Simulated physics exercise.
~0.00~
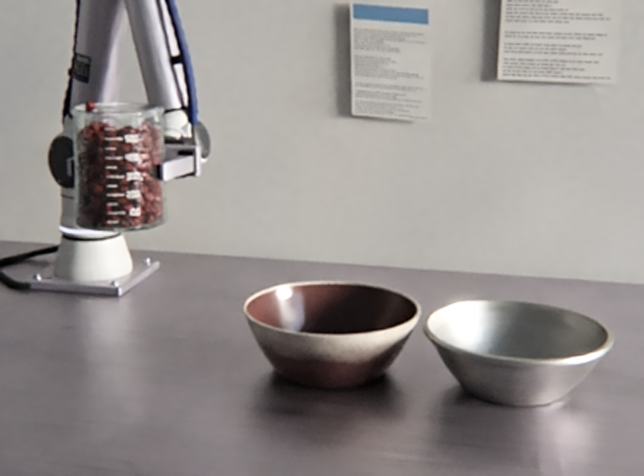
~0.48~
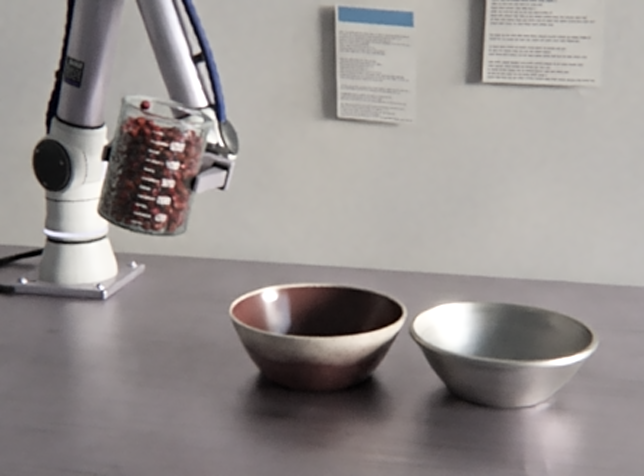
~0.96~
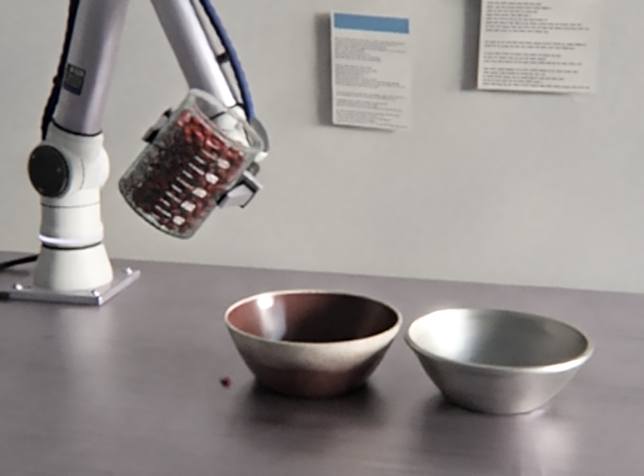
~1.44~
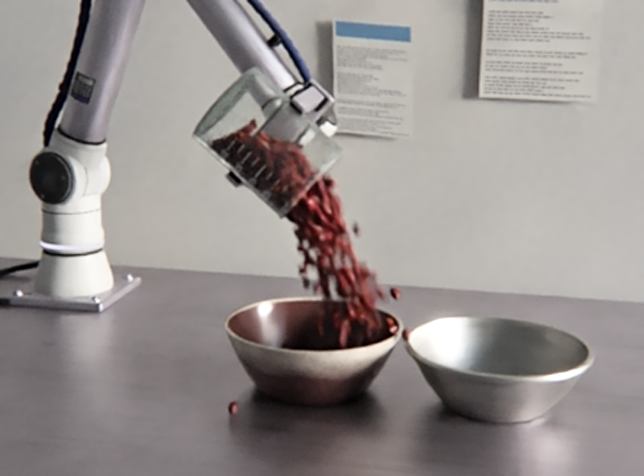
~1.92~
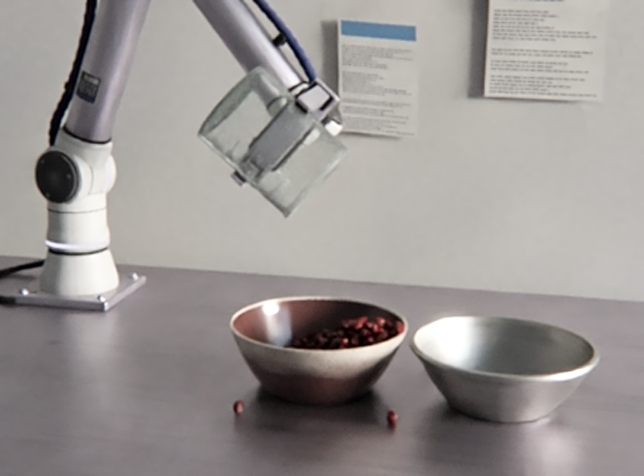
A robot arm tips a clear tumbler, pouring dark red beans mostly into the left bowl.
